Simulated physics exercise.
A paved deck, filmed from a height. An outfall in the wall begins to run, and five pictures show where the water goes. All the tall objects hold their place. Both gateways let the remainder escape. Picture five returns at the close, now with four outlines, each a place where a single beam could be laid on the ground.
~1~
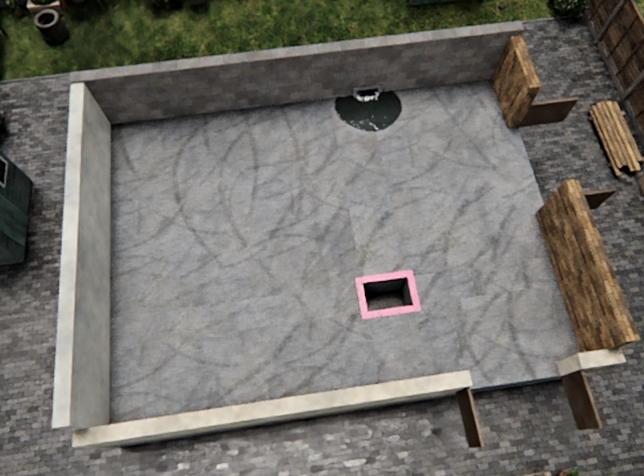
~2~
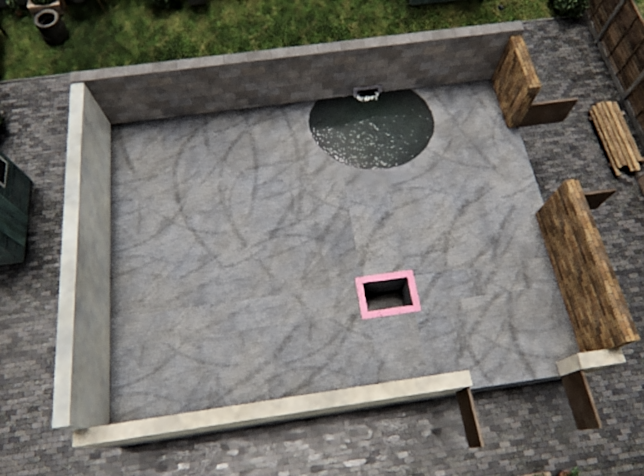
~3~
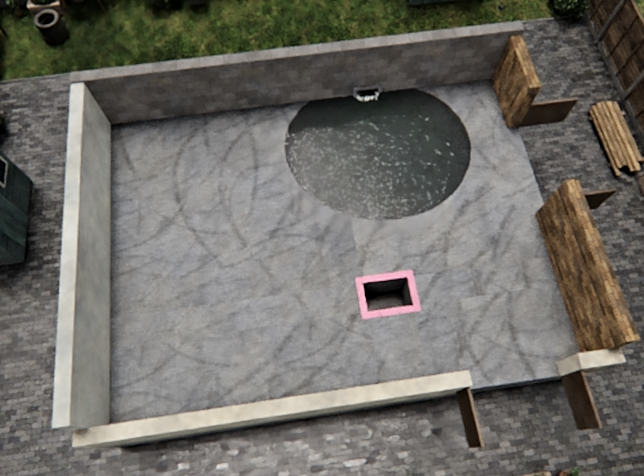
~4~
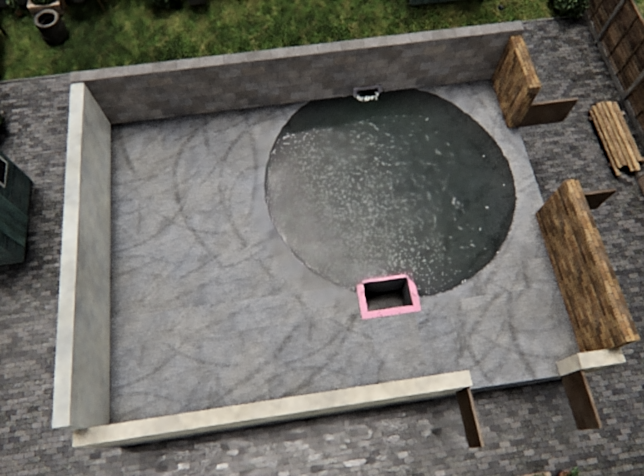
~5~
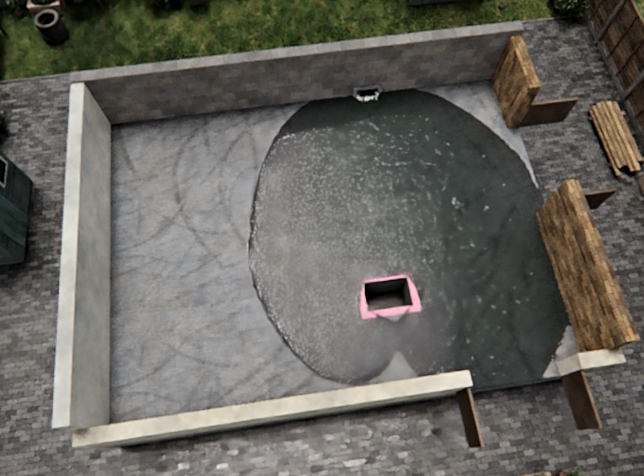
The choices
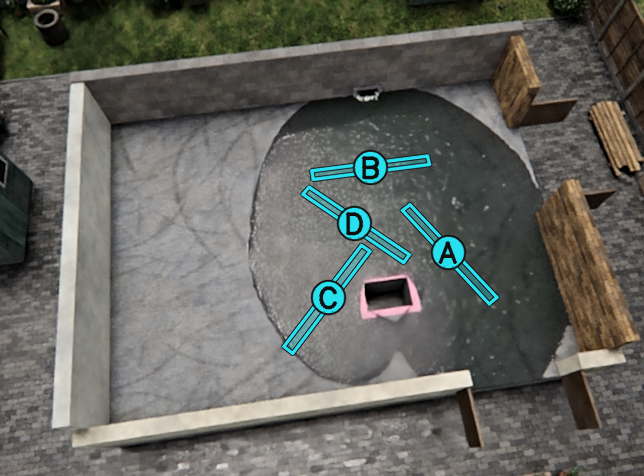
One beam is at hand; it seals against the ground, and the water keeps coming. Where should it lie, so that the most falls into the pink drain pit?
A works best here.
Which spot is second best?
It is C.
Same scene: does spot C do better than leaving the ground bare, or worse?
Worse.
On the marked copy, A from (406, 207) to (493, 300); B from (312, 175) to (428, 160); C from (288, 349) to (365, 248); D from (305, 190) to (406, 258).
For spot A, about 25 % of the stream goes into the pink drain pit, about 68 % out by the gates.
For spot B, about 3 % of the stream goes into the pink drain pit, about 90 % out by the gates.
For spot C, about 18 % of the stream goes into the pink drain pit, about 75 % out by the gates.
For spot D, about 4 % of the stream goes into the pink drain pit, about 90 % out by the gates.
